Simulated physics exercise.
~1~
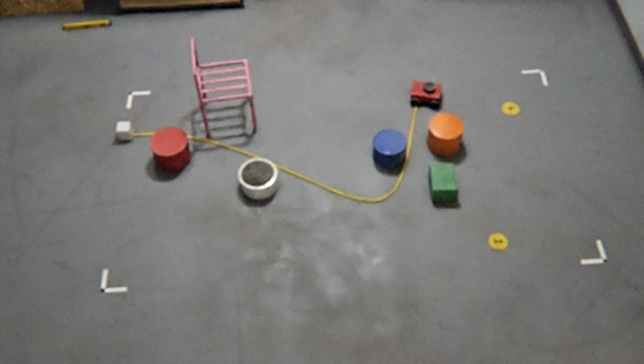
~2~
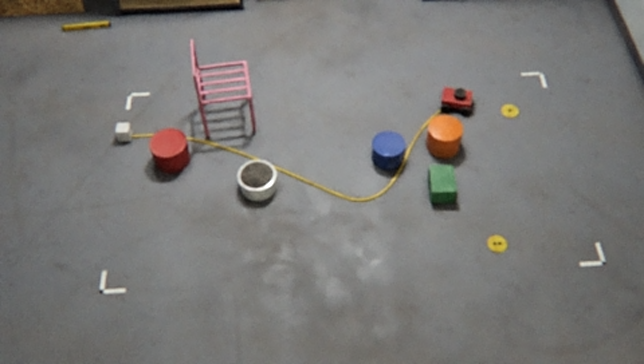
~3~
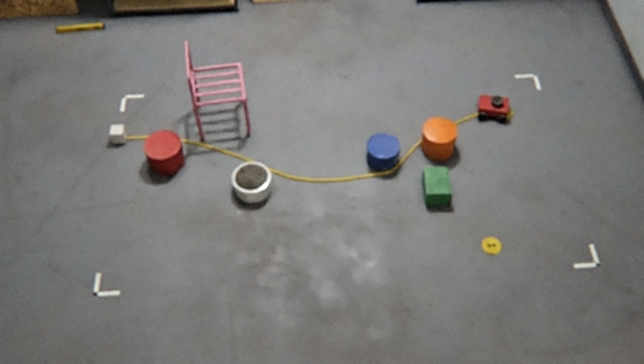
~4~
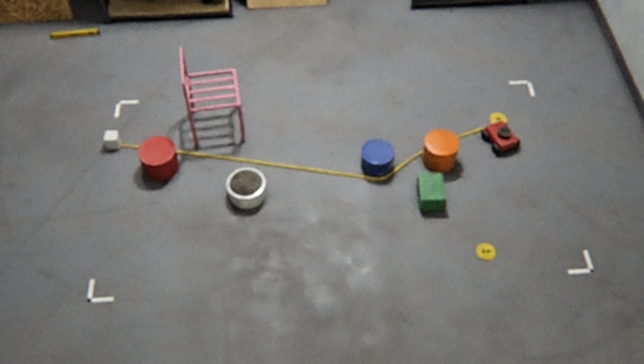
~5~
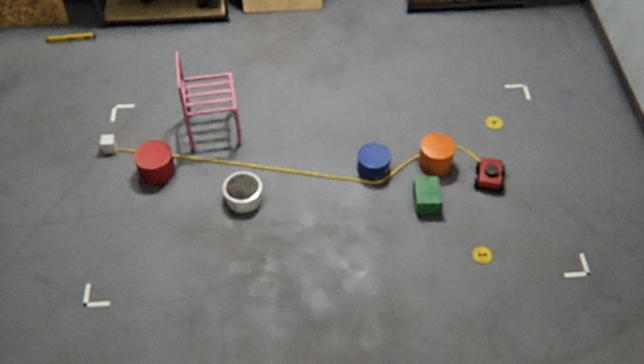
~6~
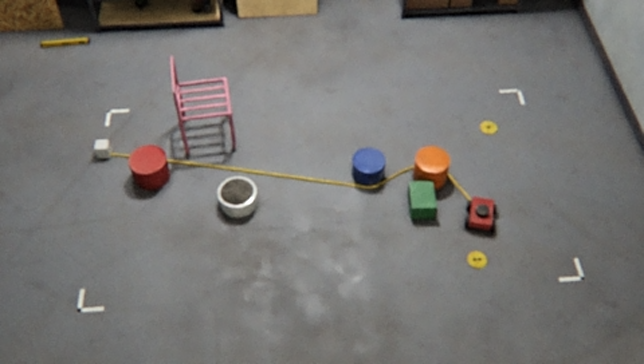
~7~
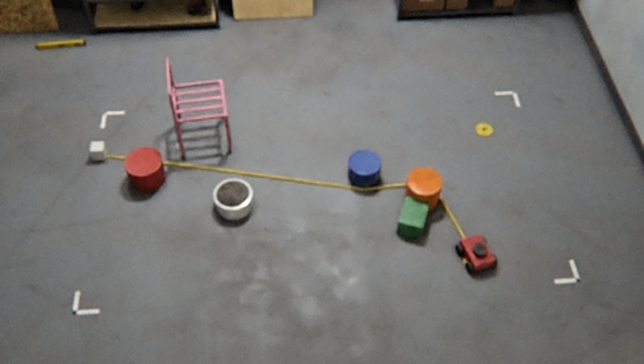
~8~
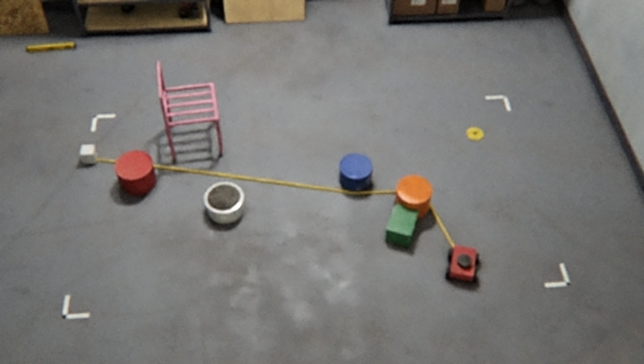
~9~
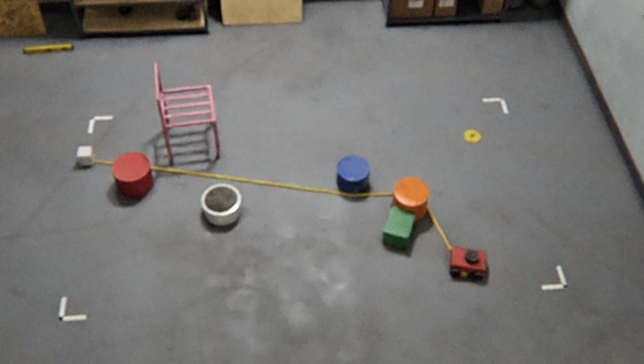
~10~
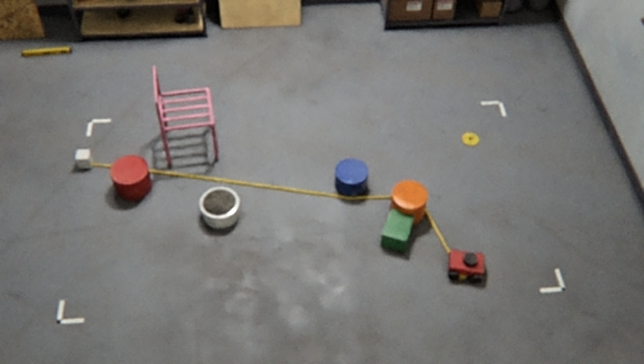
Small red cart pulling a yellow lead right and then down, dragging an orange tub into a green crate before stopping.
